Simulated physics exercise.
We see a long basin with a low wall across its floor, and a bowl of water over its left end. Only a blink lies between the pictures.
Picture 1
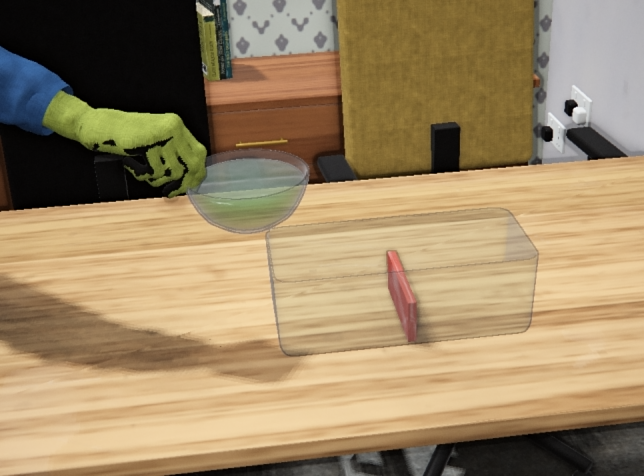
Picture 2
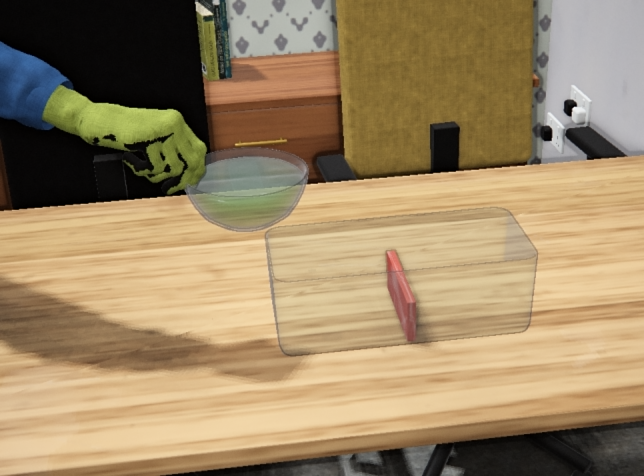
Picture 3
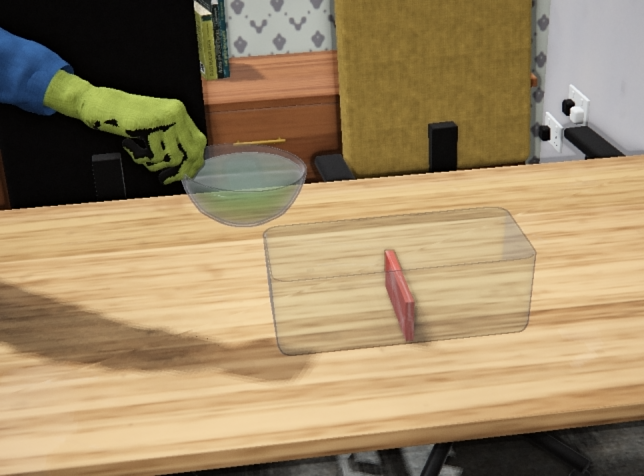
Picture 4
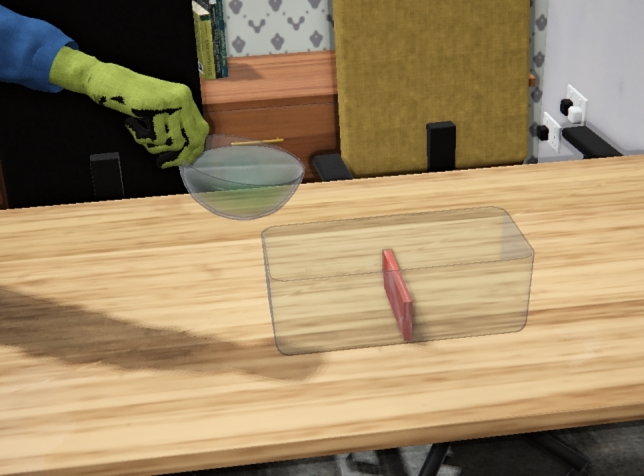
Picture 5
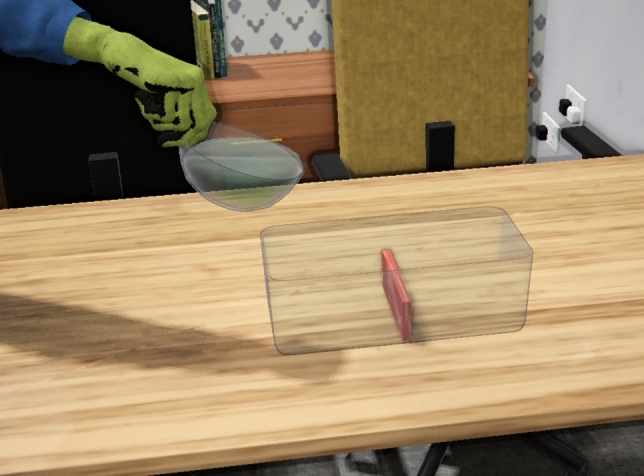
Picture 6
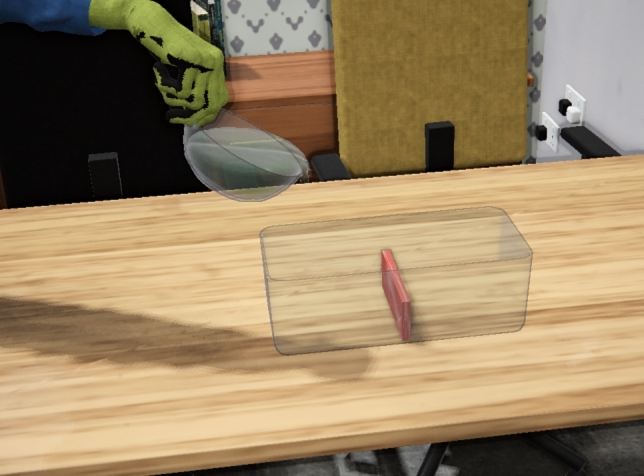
A green-gloved hand gradually tilts a clear bowl rightward above the left end of a basin.
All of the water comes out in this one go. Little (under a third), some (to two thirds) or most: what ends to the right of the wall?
It comes to from a third to two thirds.
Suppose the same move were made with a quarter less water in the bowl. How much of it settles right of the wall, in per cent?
About 35 per cent.
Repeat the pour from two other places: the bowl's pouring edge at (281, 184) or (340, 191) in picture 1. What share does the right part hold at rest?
Roughly 5 per cent, and 75 per cent.
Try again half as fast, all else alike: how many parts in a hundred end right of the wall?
It comes to 25 per cent or so.
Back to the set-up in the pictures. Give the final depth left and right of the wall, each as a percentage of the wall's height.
Some 20 per cent left and 20 right.
A moment on, the tilt is 93° and 19 per cent is still to pour, 15 is left of the wall and 0 right of it.
Next, the tilt is 99° and 0 per cent is still to pour, 42 is left of the wall and 52 right of it.
Then the tilt is 99° and 0 per cent is still to pour, 47 is left of the wall and 37 right of it.
Later the tilt is 99° and 0 per cent is still to pour, 51 is left of the wall and 45 right of it.
Finally, 52 per cent lies left of the wall, 45 right of it and 4 outside.
